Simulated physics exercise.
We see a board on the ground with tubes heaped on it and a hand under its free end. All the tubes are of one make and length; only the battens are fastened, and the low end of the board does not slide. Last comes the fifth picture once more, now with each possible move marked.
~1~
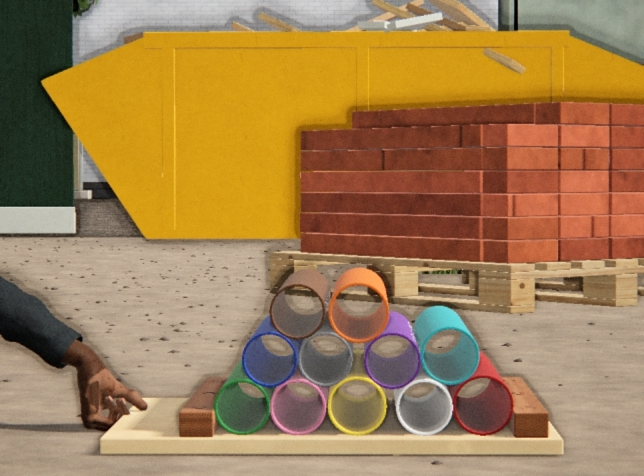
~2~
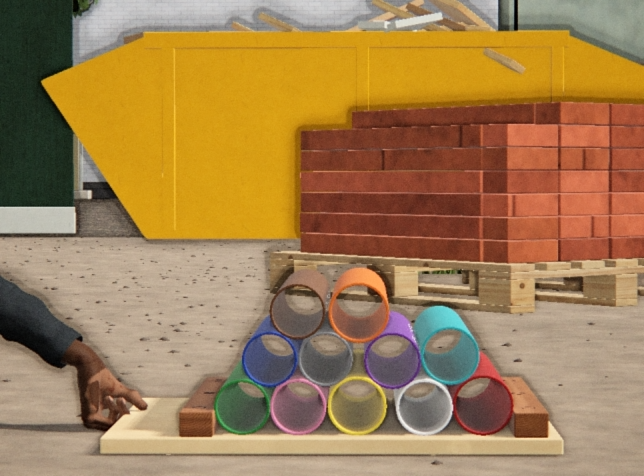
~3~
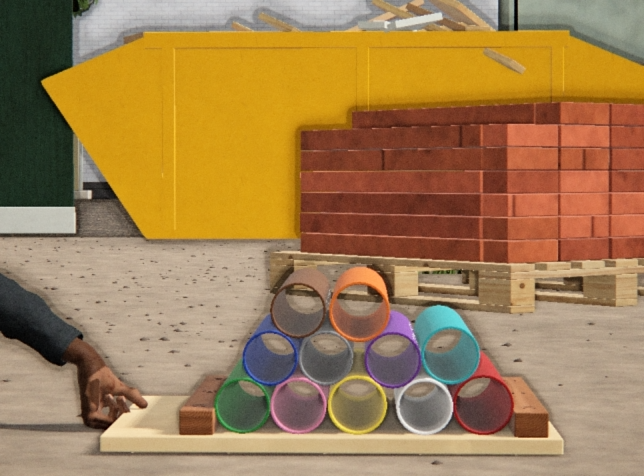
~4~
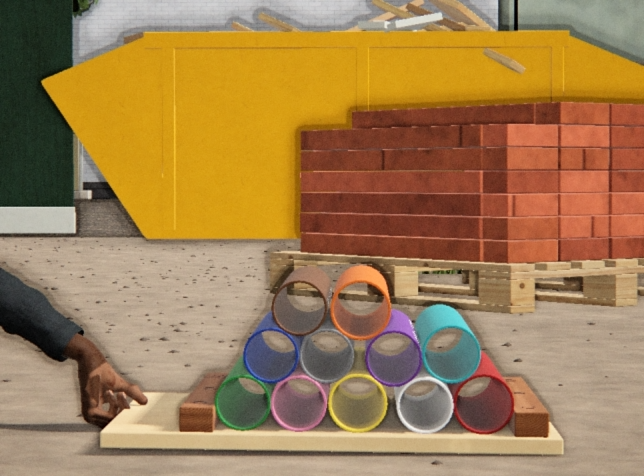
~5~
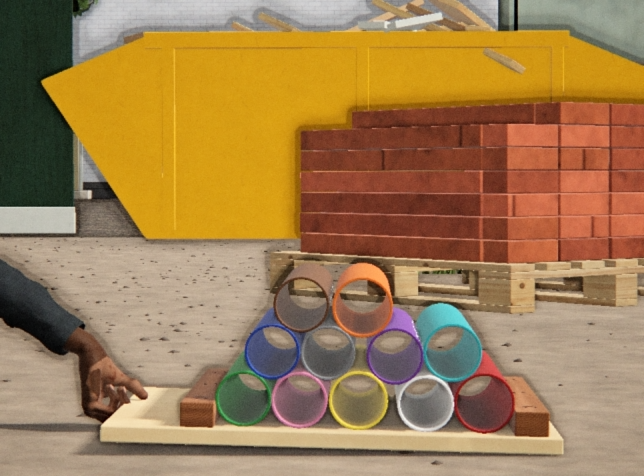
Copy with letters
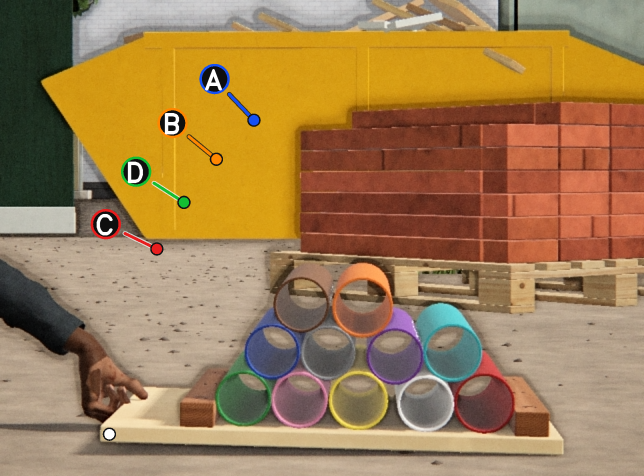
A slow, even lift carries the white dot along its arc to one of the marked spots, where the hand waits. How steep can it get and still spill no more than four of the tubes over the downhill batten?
The answer is mark C.
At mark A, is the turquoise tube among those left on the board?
No, with A.
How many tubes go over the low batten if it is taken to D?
With D, six.
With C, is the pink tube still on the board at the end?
Yes, with C.
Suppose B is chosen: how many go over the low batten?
The count is six.
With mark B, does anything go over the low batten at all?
Yes.
On the marked copy, A at (254, 120); B at (216, 159); C at (157, 249); D at (184, 203); the white dot at (109, 434).
Following C. Soon after the start, board at 16°.
Later, board at 26°.
In the end, board at 26°, three over the low batten (turquoise, purple, orange).
As for the rest, A six over the low batten; B six over the low batten; D six over the low batten.
